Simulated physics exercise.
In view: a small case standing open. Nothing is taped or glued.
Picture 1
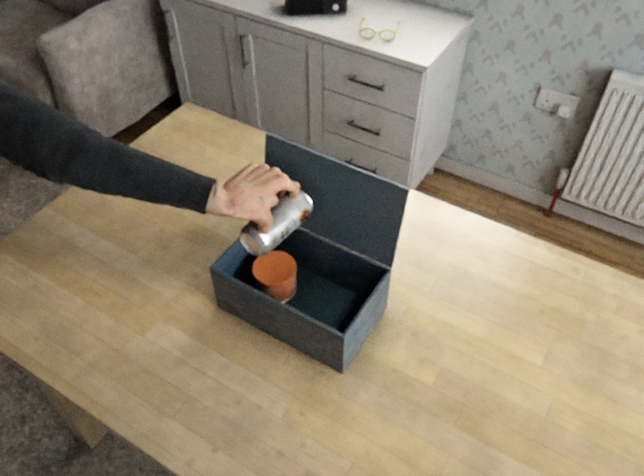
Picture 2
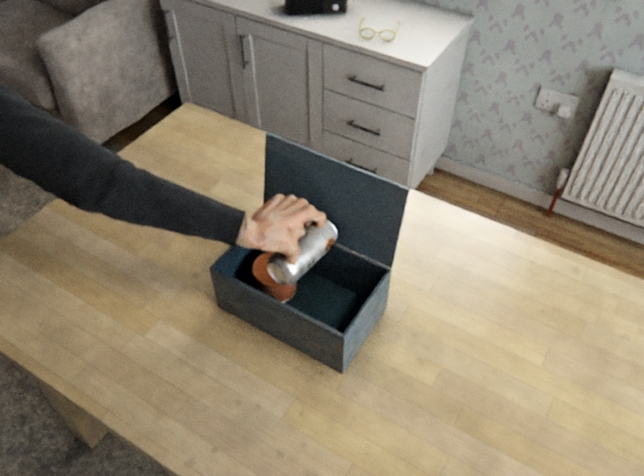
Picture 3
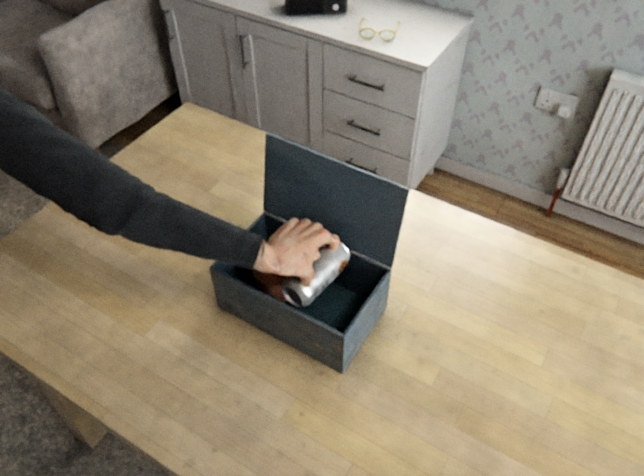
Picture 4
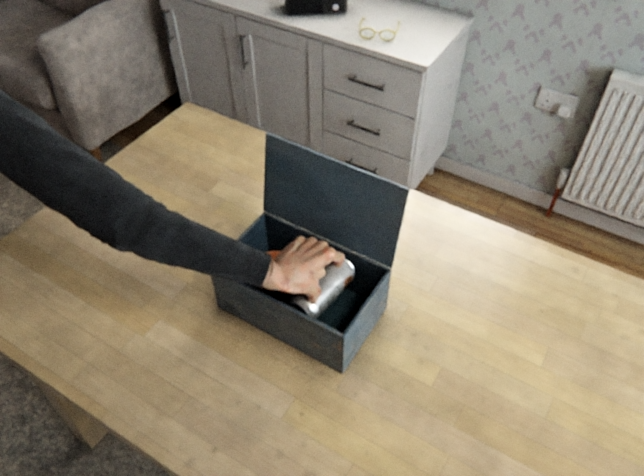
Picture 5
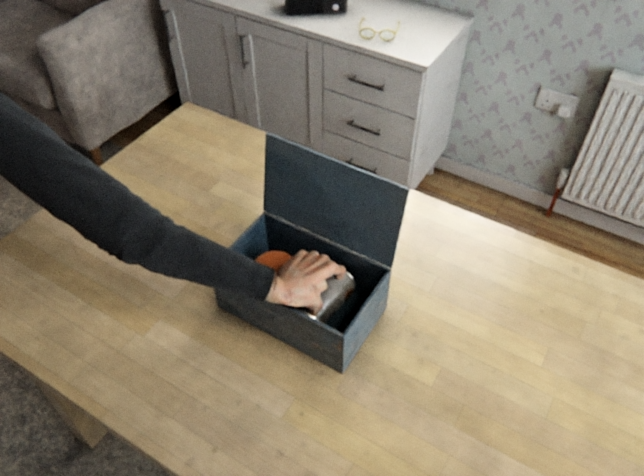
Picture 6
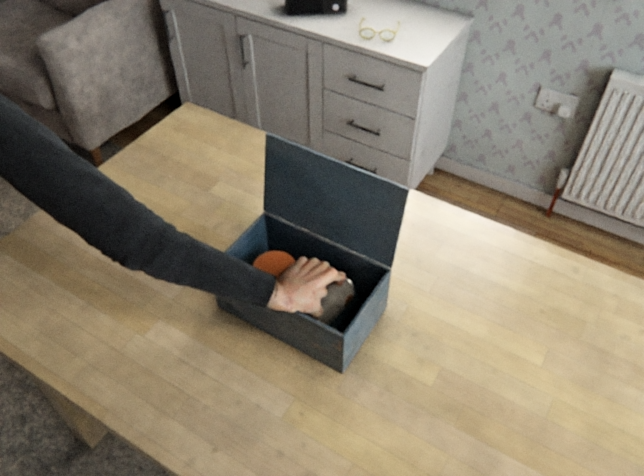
A pale can, gripped by a hand in a dark sleeve, moved down and to the right past an orange tub inside an open case on a wooden table, and was lowered in beside it, still held.
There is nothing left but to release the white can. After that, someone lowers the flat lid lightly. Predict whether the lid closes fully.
Meets the rim.
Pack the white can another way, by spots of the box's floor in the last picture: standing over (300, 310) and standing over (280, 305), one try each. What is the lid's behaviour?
First time round it drops into place, and second time round it drops into place.
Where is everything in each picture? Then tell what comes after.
In the first frame, coming down; white can (277, 222); orange tub (275, 278).
In the second frame, coming down; white can (302, 251).
In the third frame, coming down; white can (316, 273).
In the fourth frame, coming down; white can (322, 289).
In the fifth frame, coming down.
In the sixth frame, put in, still held.
Then, 1.20 s later than the last frame, lid starting down.
Then, 1.80 s later than the last frame, lid 46° above the rim.
Then, 2.20 s later than the last frame, lid 14° above the rim.
When it is over, lid shut; both as before. End places, in pixels of the last picture, white can near (327, 310).
